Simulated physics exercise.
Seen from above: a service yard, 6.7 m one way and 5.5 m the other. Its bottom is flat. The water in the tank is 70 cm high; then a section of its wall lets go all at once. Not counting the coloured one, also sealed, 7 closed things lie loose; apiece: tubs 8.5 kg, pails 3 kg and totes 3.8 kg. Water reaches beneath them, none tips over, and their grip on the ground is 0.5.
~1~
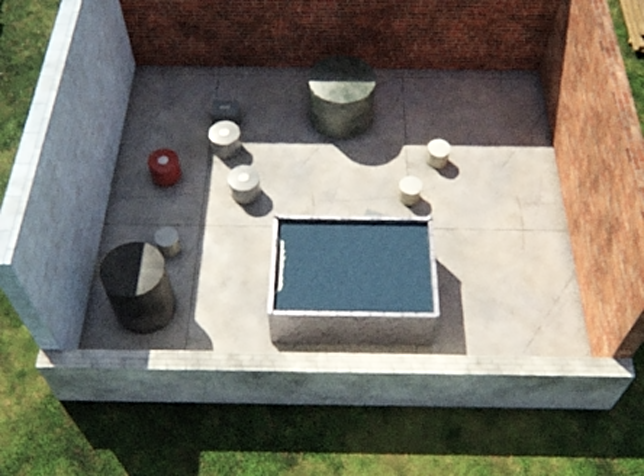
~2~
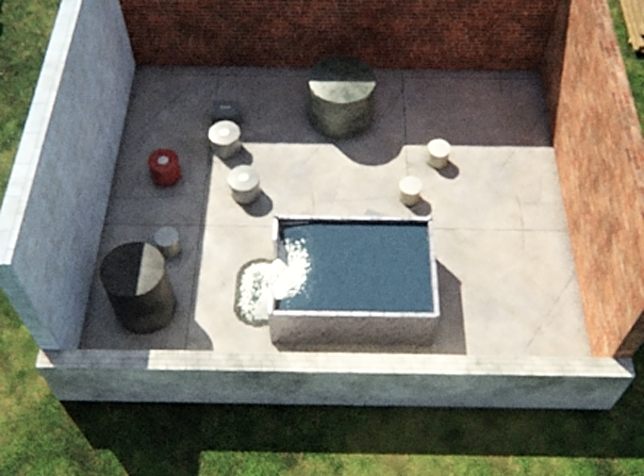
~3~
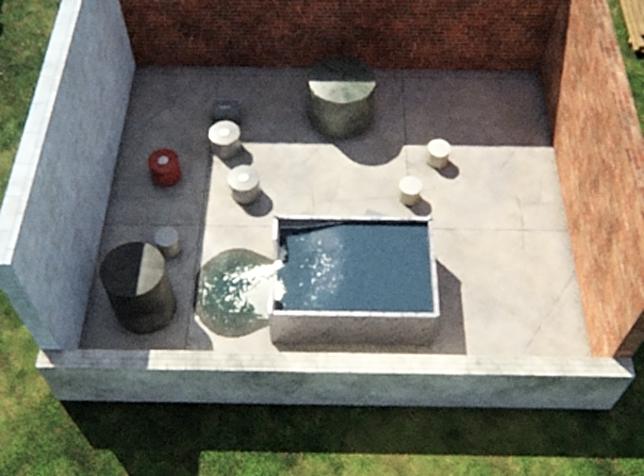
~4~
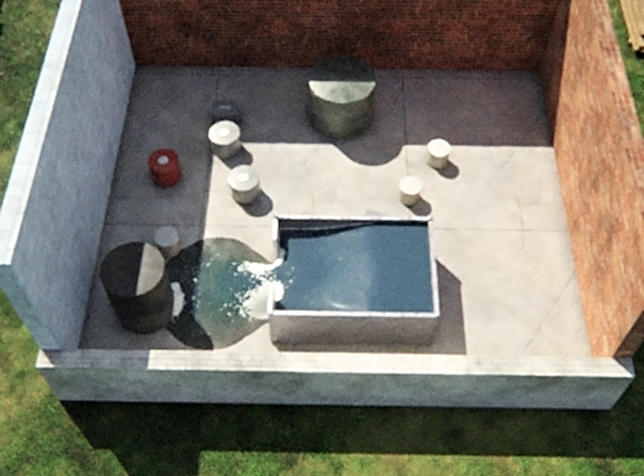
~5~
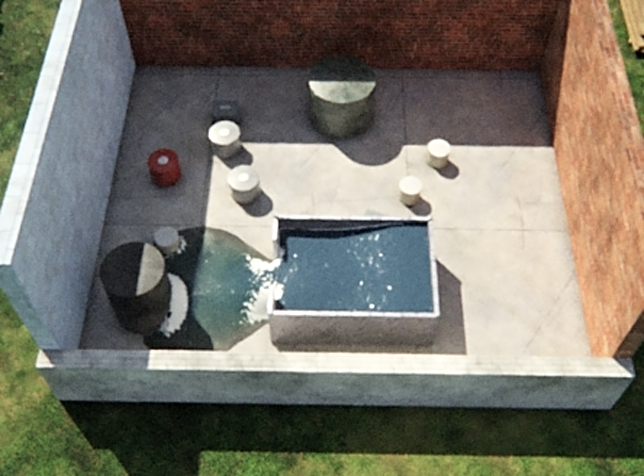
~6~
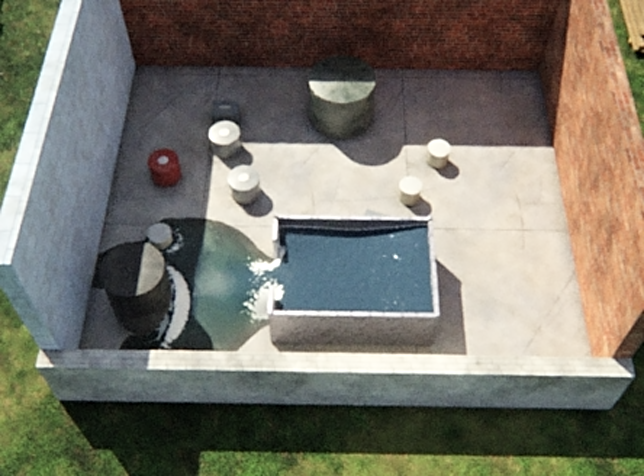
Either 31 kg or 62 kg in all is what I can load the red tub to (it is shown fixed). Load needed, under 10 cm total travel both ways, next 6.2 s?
Result: High ballast only.
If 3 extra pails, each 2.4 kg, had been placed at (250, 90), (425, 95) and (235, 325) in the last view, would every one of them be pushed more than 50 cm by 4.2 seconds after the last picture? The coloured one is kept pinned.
In the given order, I'd say greater, smaller, greater.
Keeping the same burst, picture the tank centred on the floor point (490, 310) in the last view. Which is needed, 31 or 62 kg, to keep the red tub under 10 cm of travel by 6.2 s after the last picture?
Well, in that case you need the heavier one.
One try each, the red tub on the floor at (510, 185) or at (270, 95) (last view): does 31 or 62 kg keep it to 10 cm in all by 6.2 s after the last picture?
In turn: The smaller is enough; the smaller is enough.
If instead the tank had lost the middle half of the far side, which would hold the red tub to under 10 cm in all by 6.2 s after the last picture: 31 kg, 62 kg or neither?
Result: Lighter option succeeds.
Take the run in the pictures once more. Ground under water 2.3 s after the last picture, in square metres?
Roughly 14 m2 of it is wet.
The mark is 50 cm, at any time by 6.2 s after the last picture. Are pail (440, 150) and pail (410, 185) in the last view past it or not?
The first is within the limit, the second within the limit.
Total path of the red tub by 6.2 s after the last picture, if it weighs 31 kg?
All together it comes to about 40 cm.
Then, 0.6 s after the last picture the red tub would be 0 cm from its start with 31 kg and 0 cm from its start with 62 kg; 3 cm of water round it then.
Then, 2.3 s after the last picture the red tub would be 4 cm from its start with 31 kg and 0 cm from its start with 62 kg; 11 cm of water round it then.
Then, 4.2 s after the last picture the red tub would be 42 cm from its start with 31 kg and 0 cm from its start with 62 kg; 9 cm of water round it then.
Then, 6.2 s after the last picture the red tub would be 42 cm from its start with 31 kg and 0 cm from its start with 62 kg; 6 cm of water round it then.
